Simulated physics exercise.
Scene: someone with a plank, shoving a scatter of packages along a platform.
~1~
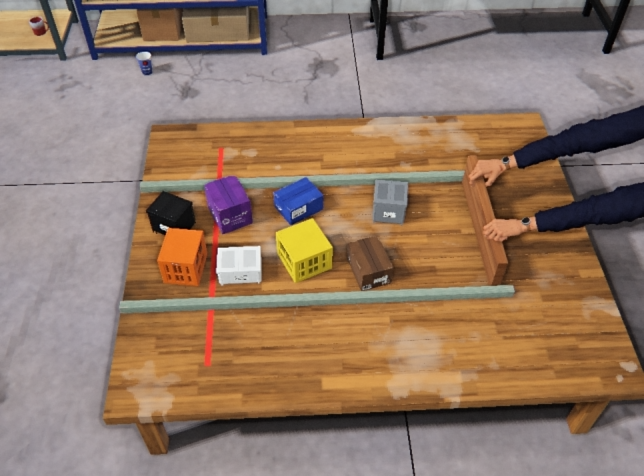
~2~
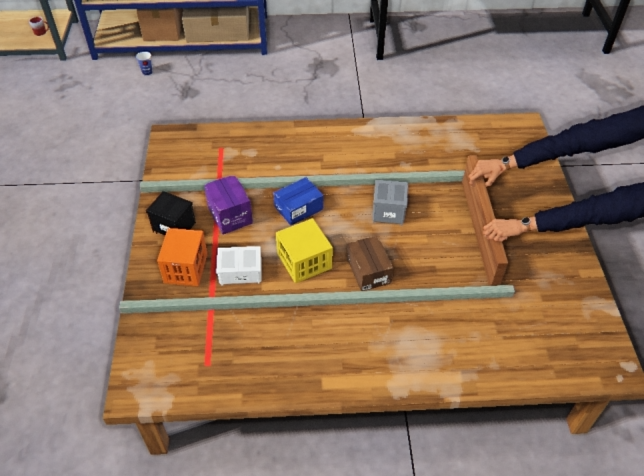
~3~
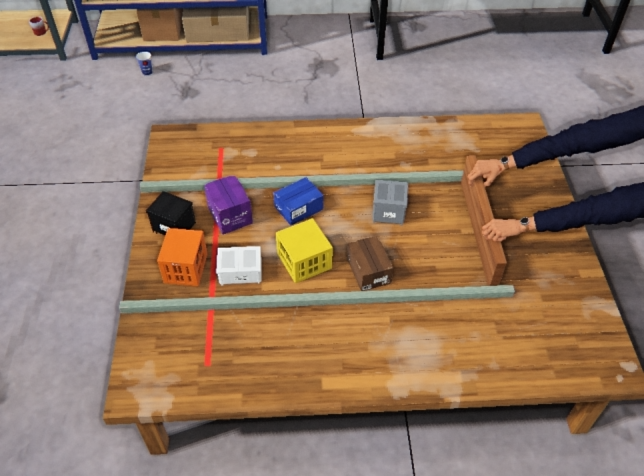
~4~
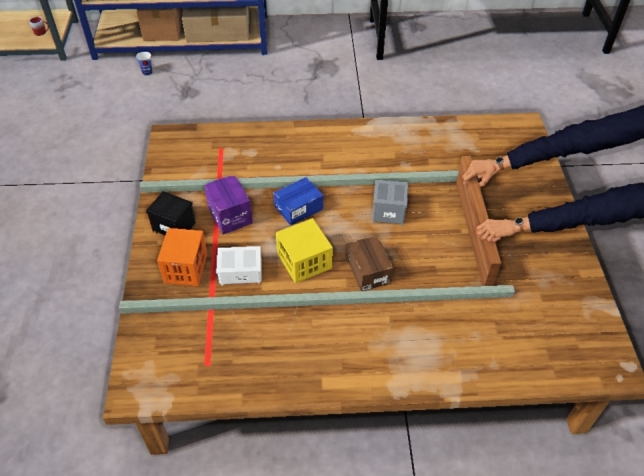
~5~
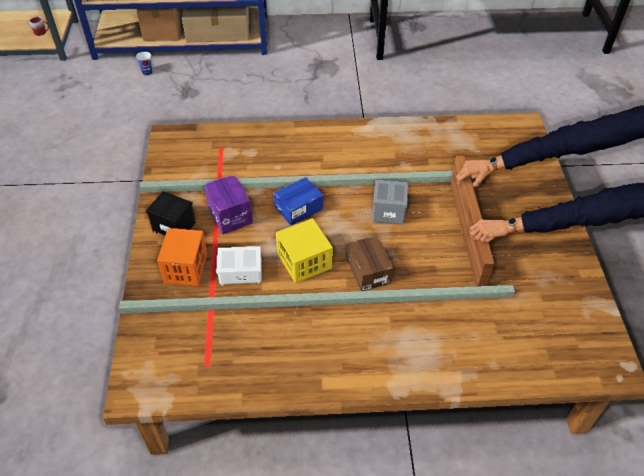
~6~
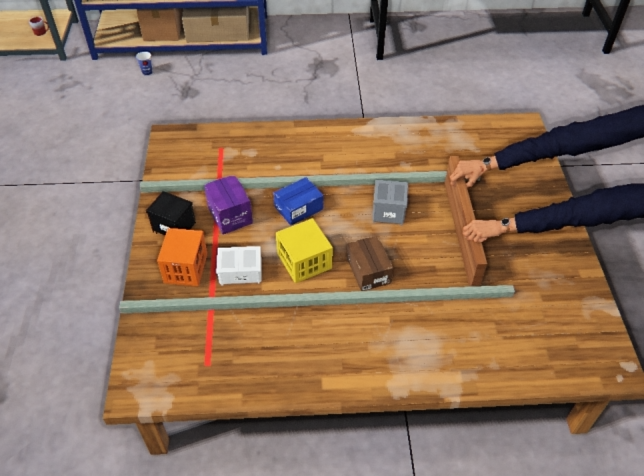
In this clip, a pair of hands slides a wooden plank slightly left between two pale rails on a wooden table, while the eight colourful boxes and crates scattered near the red line stay still, untouched by the plank.
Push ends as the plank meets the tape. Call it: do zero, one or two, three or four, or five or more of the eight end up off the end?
Three or four end up off it.
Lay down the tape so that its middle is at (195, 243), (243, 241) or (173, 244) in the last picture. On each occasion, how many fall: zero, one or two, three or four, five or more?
In the order of the places given: Either three or four; one to two; at least five.
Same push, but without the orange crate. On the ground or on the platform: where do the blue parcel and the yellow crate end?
Blue parcel stays put; yellow crate stays put.
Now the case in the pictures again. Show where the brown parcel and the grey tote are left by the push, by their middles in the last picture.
Around (196, 268) and around (199, 211).
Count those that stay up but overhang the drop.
It comes to 0.
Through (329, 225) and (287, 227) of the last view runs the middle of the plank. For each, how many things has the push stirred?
The count reaches 5 first and 8 second.
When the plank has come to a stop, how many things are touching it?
Contact count: 2.
Early on, none off yet; black tote at rest near (172, 217); orange crate at rest near (183, 257); purple parcel at rest near (229, 204).
Finally, the number that fall off is three or four; lost, white tote, purple parcel, orange crate and black tote.
